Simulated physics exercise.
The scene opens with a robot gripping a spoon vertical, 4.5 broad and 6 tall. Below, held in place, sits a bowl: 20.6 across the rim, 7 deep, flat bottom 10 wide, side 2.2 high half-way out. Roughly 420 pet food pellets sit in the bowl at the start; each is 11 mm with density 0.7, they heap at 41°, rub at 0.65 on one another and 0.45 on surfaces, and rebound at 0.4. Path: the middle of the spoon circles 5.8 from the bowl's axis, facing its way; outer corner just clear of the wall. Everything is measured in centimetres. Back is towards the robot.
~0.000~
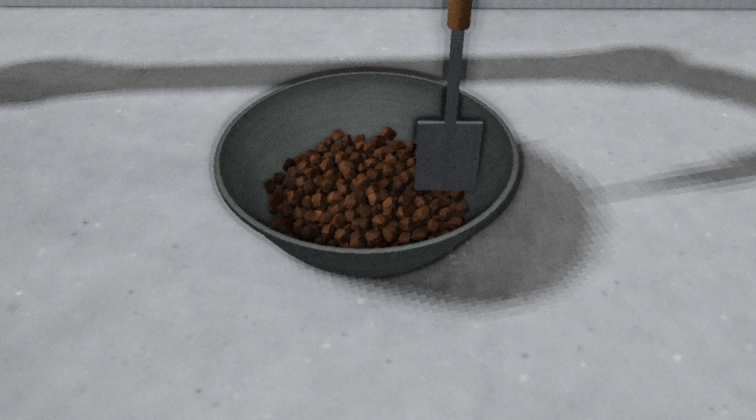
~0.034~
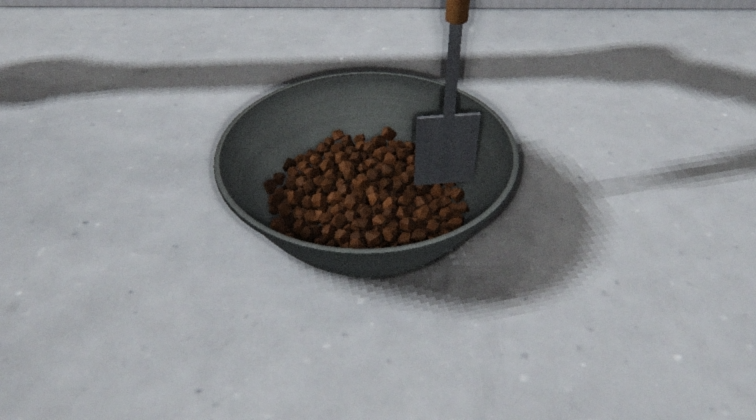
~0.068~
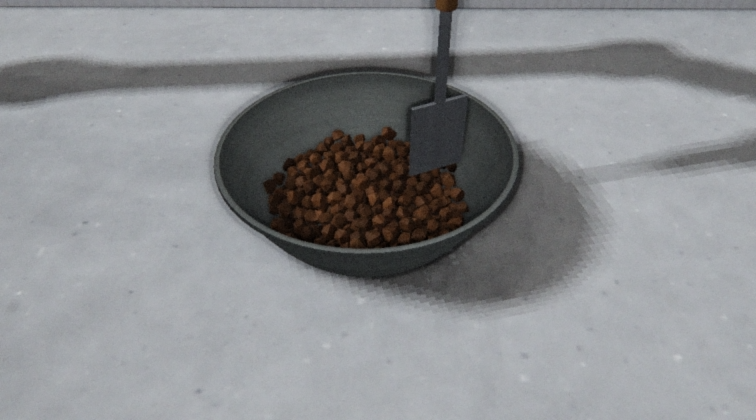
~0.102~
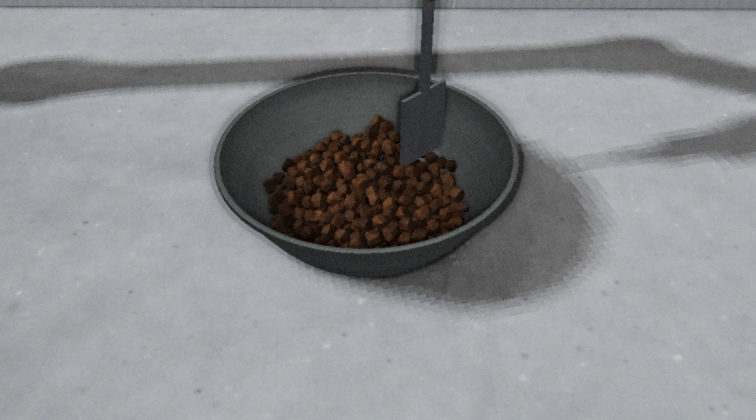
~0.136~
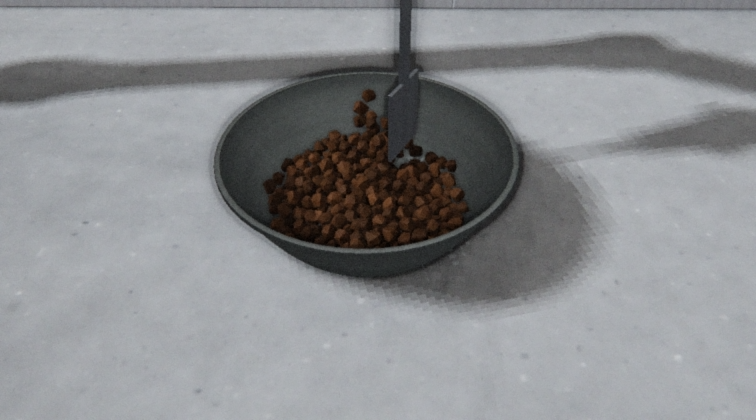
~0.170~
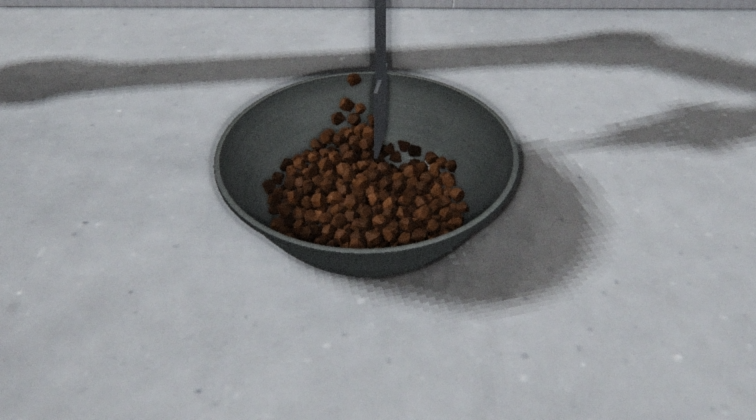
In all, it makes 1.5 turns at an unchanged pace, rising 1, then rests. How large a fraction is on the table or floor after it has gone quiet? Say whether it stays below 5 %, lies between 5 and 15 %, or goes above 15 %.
It stays below 5 %.
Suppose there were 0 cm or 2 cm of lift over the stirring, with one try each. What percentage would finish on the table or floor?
I'd say some 5 per cent, and some 0 per cent.
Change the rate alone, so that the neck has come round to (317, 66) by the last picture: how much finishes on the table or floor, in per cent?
I'd put it close to 10 per cent.
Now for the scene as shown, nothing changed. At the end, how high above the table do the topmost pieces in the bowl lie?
I'd guess close to 5.5 centimetres.
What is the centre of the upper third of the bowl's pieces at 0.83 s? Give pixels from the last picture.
(377, 169).
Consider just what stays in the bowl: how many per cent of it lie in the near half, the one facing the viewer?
I'd say around 50 per cent.
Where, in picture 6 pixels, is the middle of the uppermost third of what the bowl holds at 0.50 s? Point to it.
Somewhere around (374, 229) in the last view.
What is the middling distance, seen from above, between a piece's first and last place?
Something near 1 cm, measured level.
By 0.50 s, 260° round, highest piece 8 above the table; 418 in the bowl, 1 in flight or on the tool.
By 0.83 s, 80° round, highest piece 8 above the table; 413 in the bowl, 5 on the table or floor, 1 in flight or on the tool.
By 1.20 s, 180° round, highest piece 5 above the table; 412 in the bowl, 7 on the table or floor.
By 1.90 s, 180° round, highest piece 5 above the table; 412 in the bowl, 7 on the table or floor.
Final count, 412 in the bowl, 7 on the table or floor. That is 2 % on the table or floor.
